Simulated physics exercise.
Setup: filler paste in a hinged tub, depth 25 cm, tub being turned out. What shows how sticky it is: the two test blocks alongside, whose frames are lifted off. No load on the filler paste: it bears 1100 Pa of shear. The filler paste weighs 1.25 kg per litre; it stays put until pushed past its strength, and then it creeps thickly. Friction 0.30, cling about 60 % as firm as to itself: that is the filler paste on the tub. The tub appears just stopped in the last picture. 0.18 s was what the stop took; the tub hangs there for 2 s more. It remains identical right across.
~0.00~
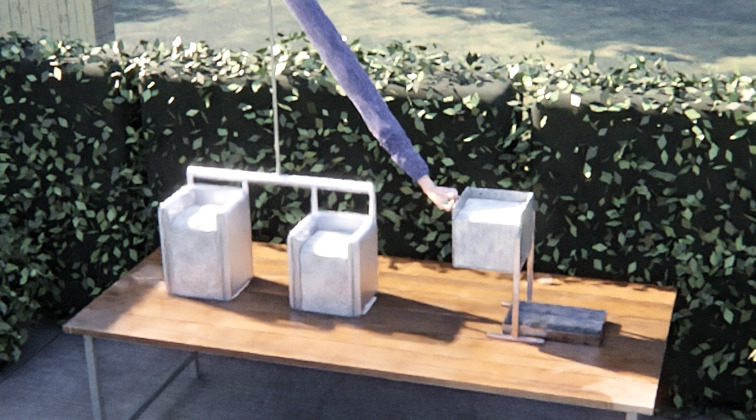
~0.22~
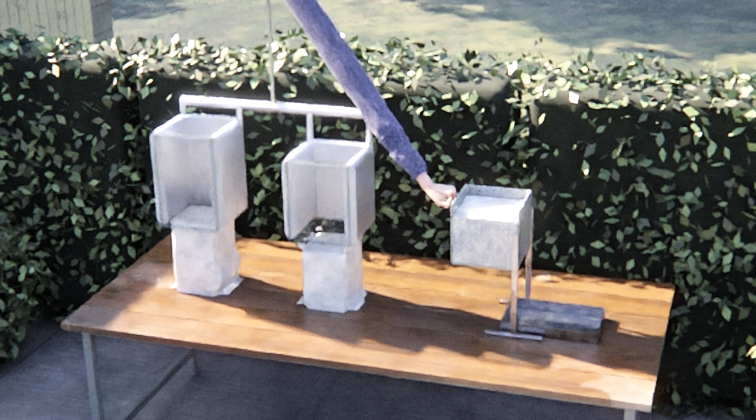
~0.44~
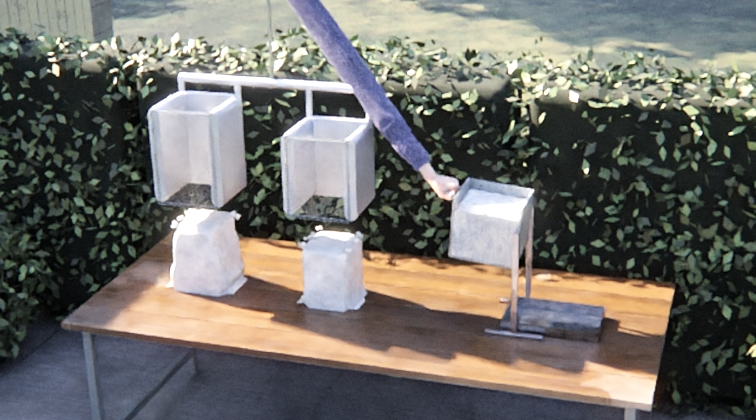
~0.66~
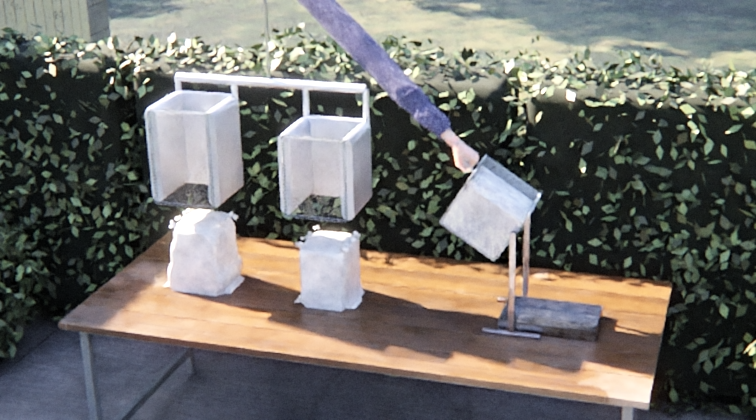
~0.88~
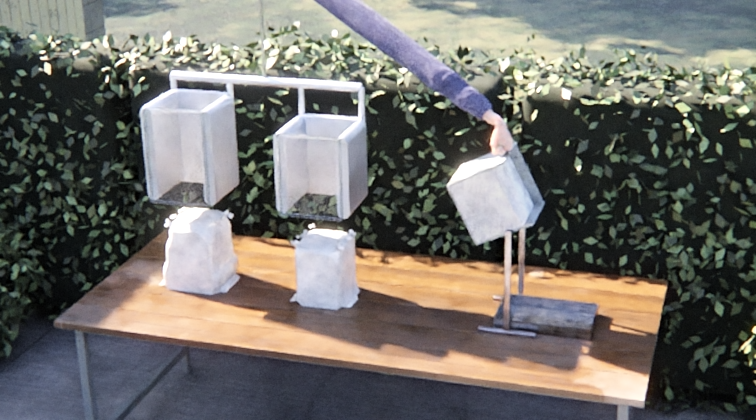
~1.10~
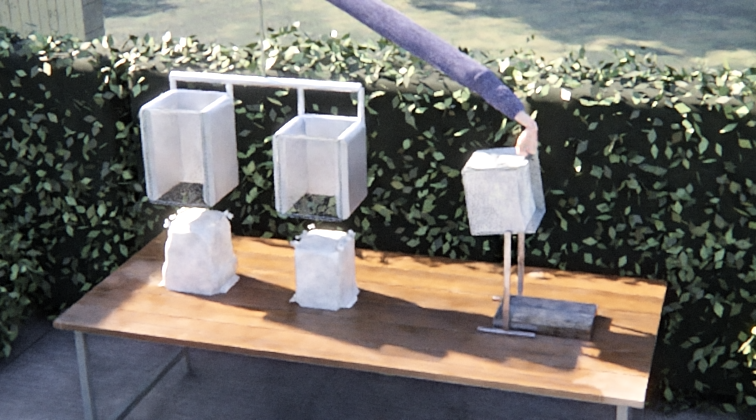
Two casings rise off white blocks on a table, then a hand tilts a tub over.
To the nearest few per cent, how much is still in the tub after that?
About 100 %.
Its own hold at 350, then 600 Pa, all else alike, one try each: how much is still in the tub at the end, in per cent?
The answers, in order, are 50 % and 75 %.
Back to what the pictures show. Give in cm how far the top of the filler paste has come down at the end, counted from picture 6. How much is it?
0 cm.
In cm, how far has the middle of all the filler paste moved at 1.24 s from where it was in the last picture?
Around 0 cm.
By 1.24 s, the tub is at 81 degrees and holds 100 %.
By 1.41 s, the tub is at 81 degrees and holds 100 %.
By 1.58 s, the tub is at 81 degrees and holds 100 %.
By 1.75 s, the tub is at 81 degrees and holds 100 %.
By 3.10 s, at the end, the tub is at 81 degrees and holds 100 %.
